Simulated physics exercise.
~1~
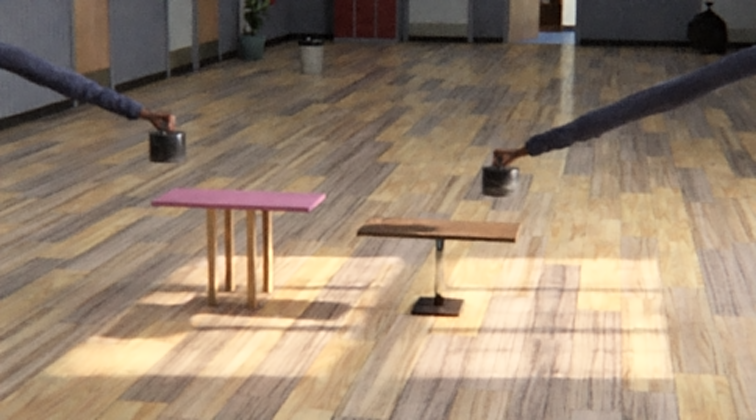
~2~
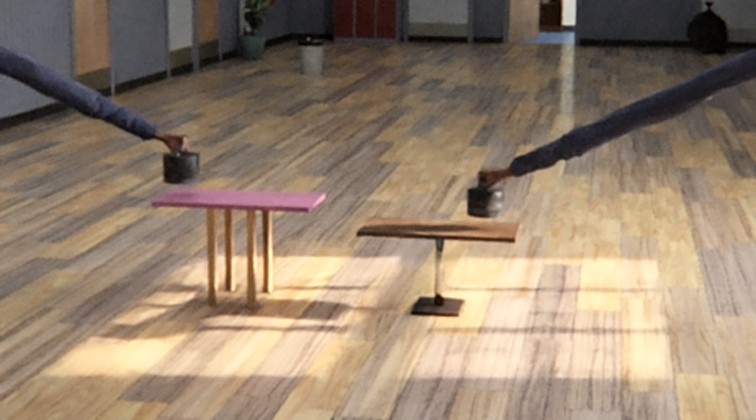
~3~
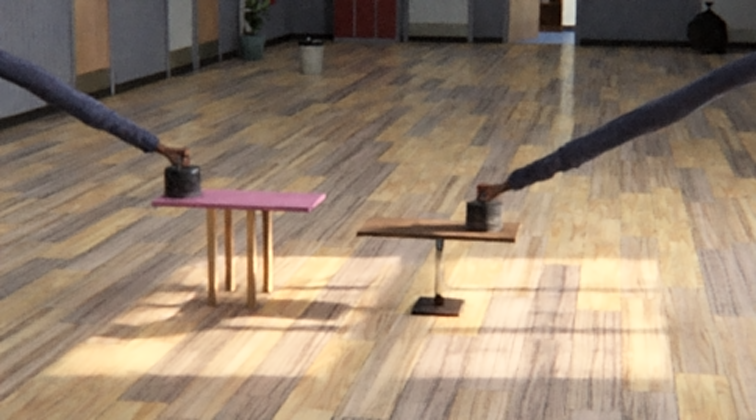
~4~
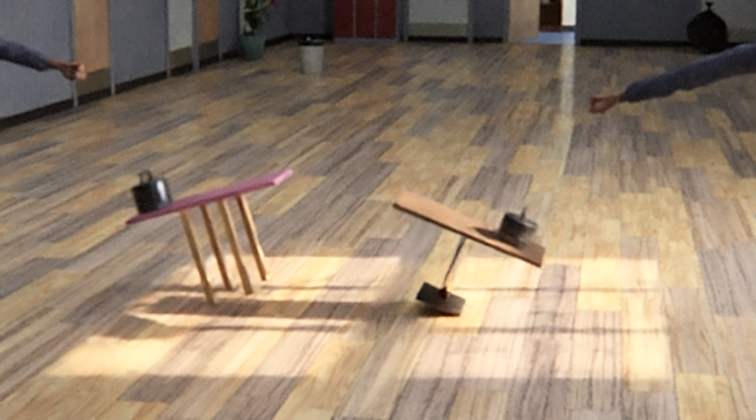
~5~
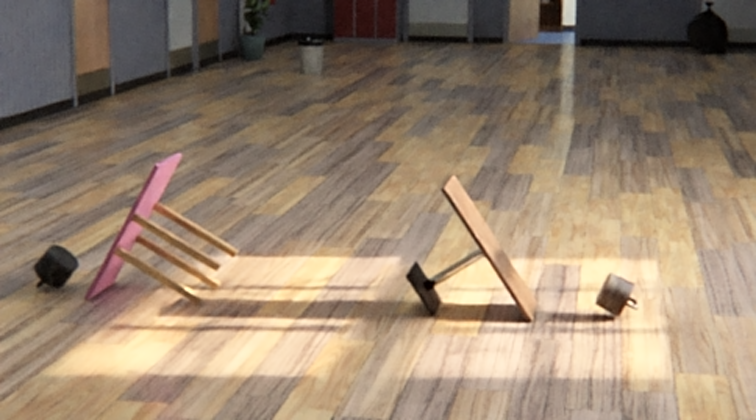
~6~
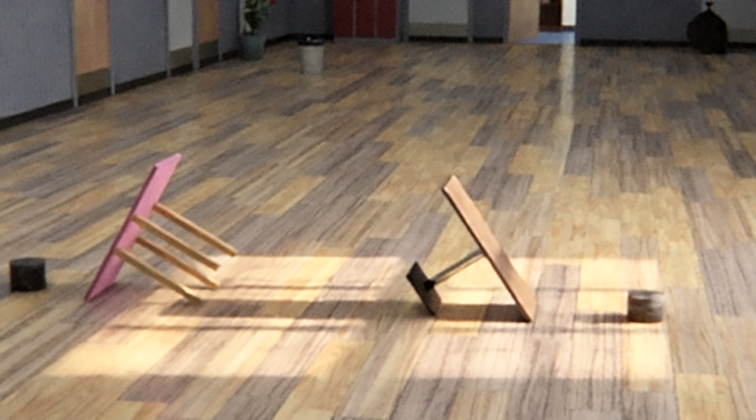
In a sunlit room with a wooden floor, two hands lowered dark metal canisters onto the outer ends of a pink small table and a brown stand, then let go; both toppled outward, and the canisters slid off onto the floor beside them.
